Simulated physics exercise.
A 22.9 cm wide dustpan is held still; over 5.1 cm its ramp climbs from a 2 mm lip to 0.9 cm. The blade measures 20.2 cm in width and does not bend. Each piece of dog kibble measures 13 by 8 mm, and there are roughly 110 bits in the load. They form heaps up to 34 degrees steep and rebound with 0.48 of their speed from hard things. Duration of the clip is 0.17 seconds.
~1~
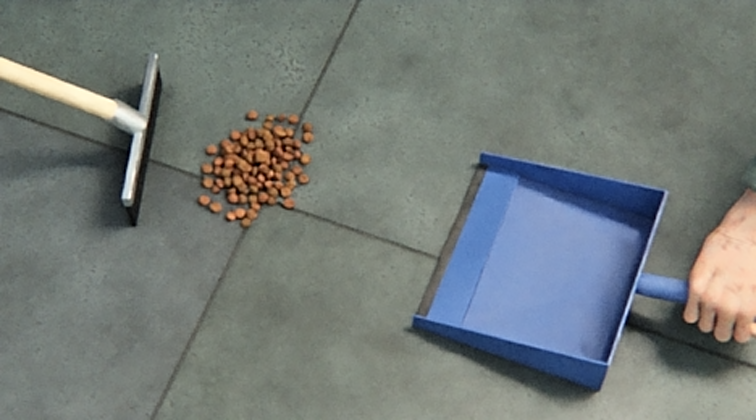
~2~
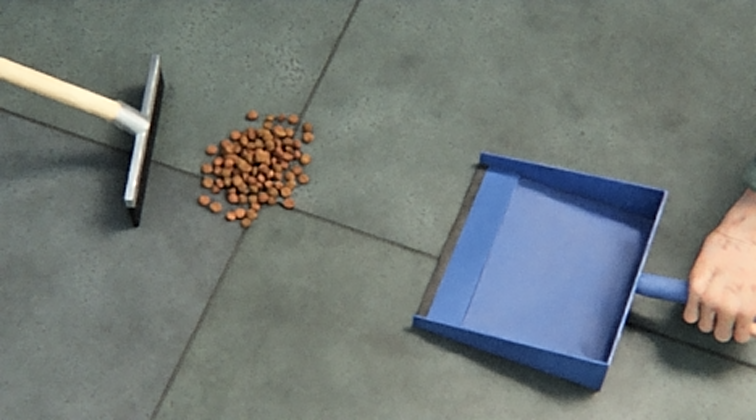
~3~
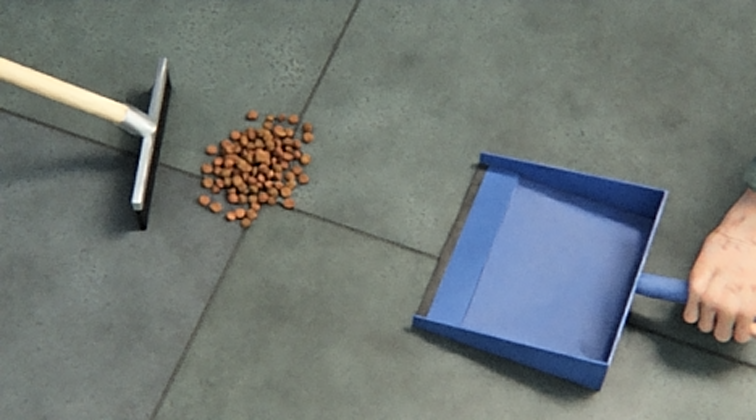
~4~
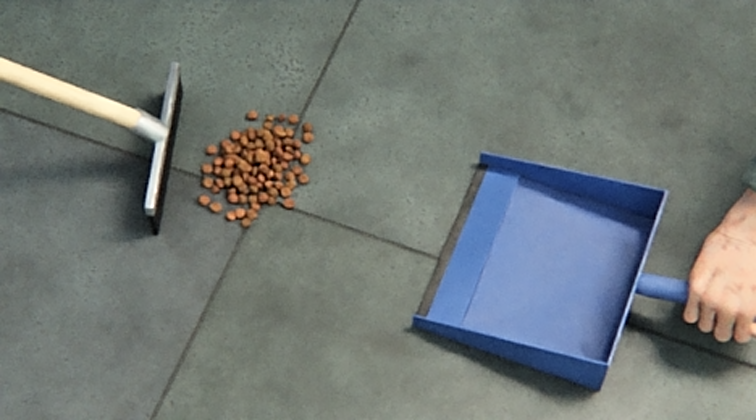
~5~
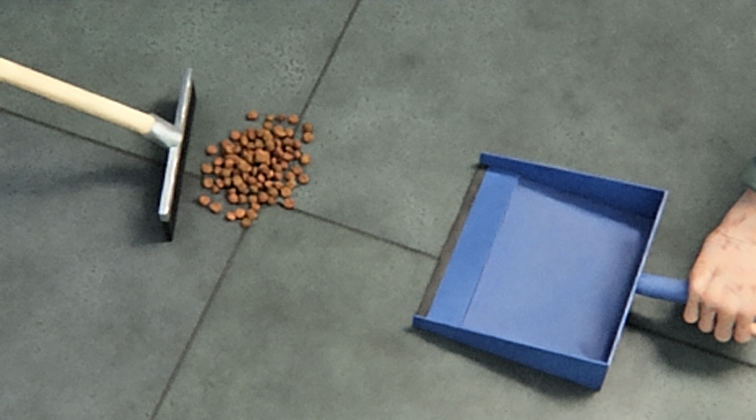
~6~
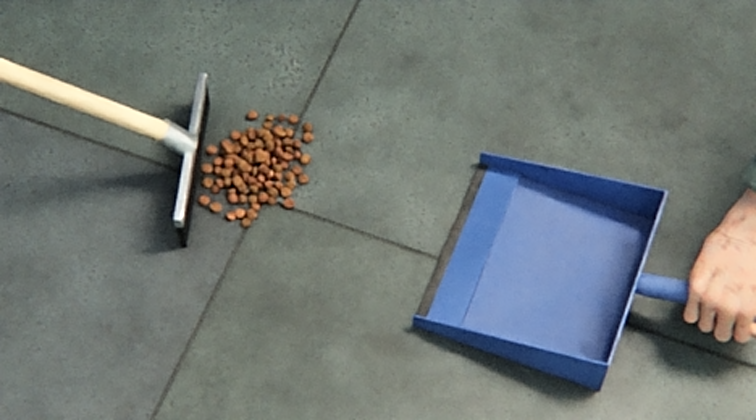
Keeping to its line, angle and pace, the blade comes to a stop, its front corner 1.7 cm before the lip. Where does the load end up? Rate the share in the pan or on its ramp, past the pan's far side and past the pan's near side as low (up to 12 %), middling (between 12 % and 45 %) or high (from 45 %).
Shares - pan: Low; far side: Low; near side: Low.
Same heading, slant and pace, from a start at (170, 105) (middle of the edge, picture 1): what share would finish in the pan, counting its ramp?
15 %.
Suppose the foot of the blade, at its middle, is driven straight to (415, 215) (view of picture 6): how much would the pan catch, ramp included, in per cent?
That would come to near 5 percent.
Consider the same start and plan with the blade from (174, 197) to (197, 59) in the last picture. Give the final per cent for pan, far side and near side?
Pan 10, far 55, near 0.
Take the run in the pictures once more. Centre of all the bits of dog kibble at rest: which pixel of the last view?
(425, 213) or so.
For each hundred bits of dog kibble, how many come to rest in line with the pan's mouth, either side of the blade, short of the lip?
About 95 per cent.
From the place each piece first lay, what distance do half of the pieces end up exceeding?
It works out to some 22 cm.
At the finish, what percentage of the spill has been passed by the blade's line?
Estimate: Near 25 %.
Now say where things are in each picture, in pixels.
In the first picture, blade from (128, 201) to (154, 62), moved 0.0 cm, 0 of the pieces shifted so far; middle of the pieces at (257, 160); pan at (554, 278).
In the second picture, blade from (130, 202) to (157, 63), moved 0.3 cm, 0 of the pieces shifted so far; middle of the pieces at (257, 160).
In the third picture, blade from (138, 205) to (164, 66), moved 1.3 cm, 0 of the pieces shifted so far; middle of the pieces at (257, 160).
In the fourth picture, blade from (150, 210) to (176, 70), moved 2.9 cm, 0 of the pieces shifted so far; middle of the pieces at (257, 160).
In the fifth picture, blade from (165, 216) to (189, 76), moved 4.8 cm, 0 of the pieces shifted so far; middle of the pieces at (257, 160).
In the sixth picture, blade from (179, 222) to (203, 81), moved 6.7 cm, 0 of the pieces shifted so far; middle of the pieces at (257, 160); pan at (554, 278).
Then, 0.25 s after the last picture, middle of the blade 18 cm from the lip; 0 % over the lip, far side 0 %, near side 0 %.
Then, 0.41 s after the last picture, middle of the blade 9 cm from the lip; 0 % over the lip, far side 0 %, near side 0 %.
Then, 0.69 s after the last picture, middle of the blade 5 cm from the lip; 5 % over the lip, far side 0 %, near side 0 %.
In the end, pan 5 %, far side 0 %, near side 0 %, in front of the lip or behind the blade 95 %.
